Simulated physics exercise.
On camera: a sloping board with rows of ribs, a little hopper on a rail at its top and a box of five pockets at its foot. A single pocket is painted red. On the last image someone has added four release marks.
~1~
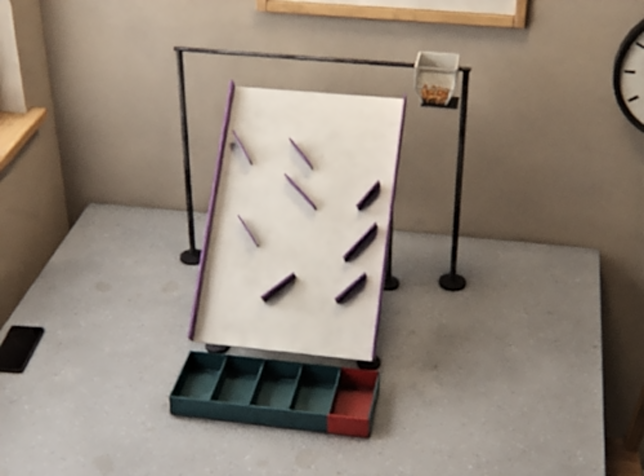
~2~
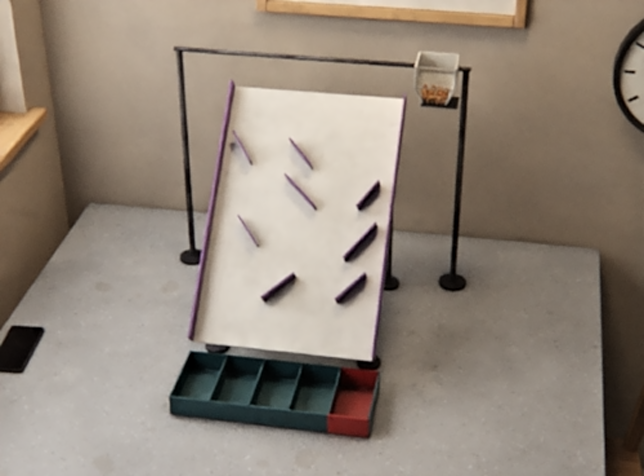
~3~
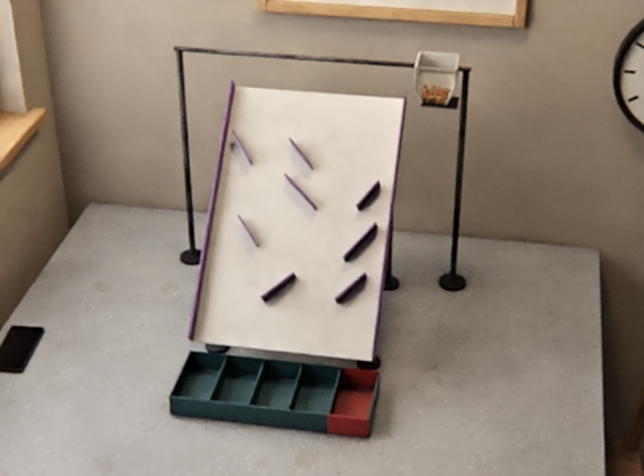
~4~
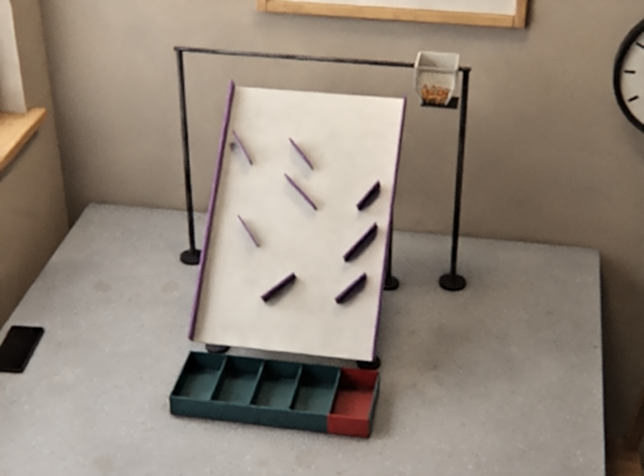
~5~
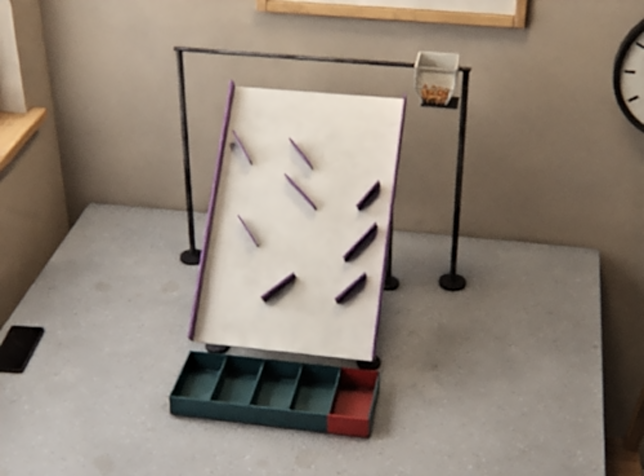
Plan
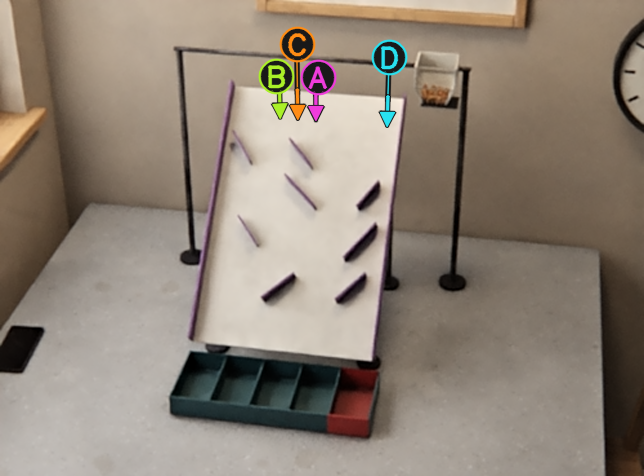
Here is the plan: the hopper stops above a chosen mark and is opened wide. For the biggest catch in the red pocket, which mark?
Best: D.
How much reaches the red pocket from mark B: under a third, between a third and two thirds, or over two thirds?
Mark B gives under a third.
On the marked copy, mark A meets the board at (315, 115); mark B meets the board at (280, 113); mark C meets the board at (297, 114); mark D meets the board at (387, 121).
If A is chosen, none at all in the red pocket, all but a few in other pockets, a small share outside the box.
If B is chosen, none at all in the red pocket, the whole lot in other pockets.
If C is chosen, none at all in the red pocket, all but a few in other pockets, a small share outside the box.
If D is chosen, close to a third in the red pocket, close to half in other pockets, a small share outside the box.
